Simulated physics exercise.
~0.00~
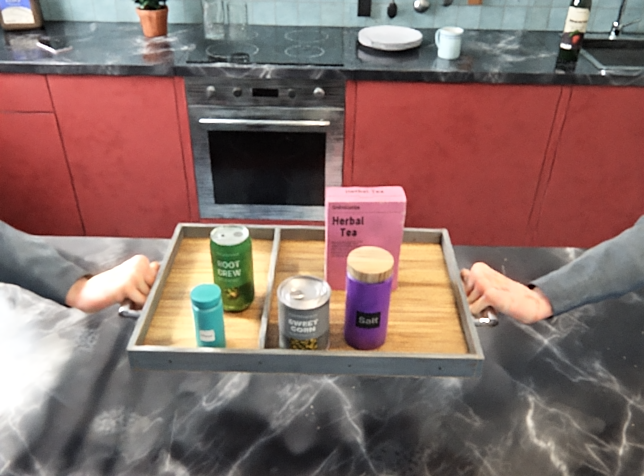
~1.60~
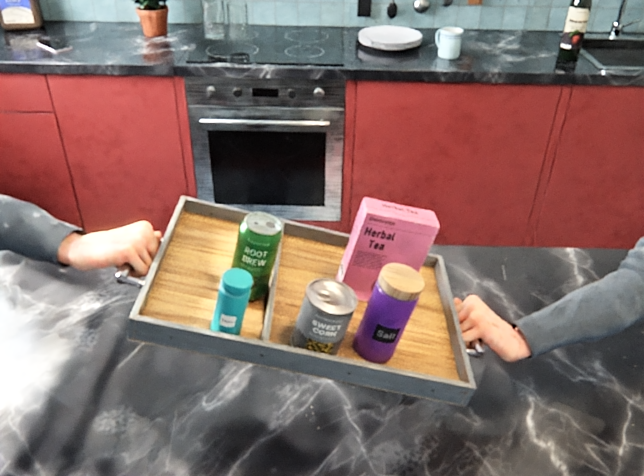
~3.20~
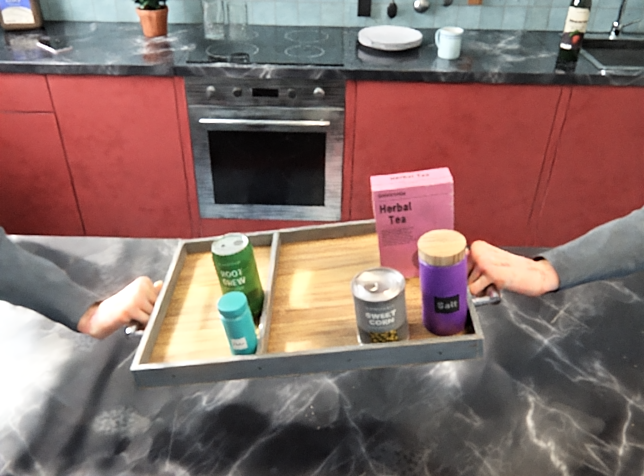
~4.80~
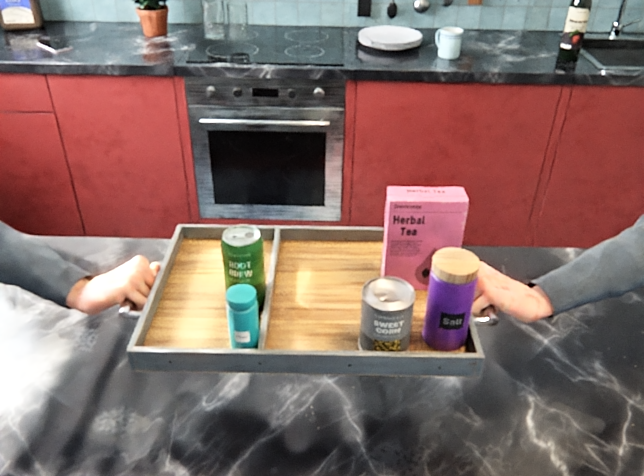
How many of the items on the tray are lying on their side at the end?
None of them are lying down, as all five items are still standing upright on the tray at the end.
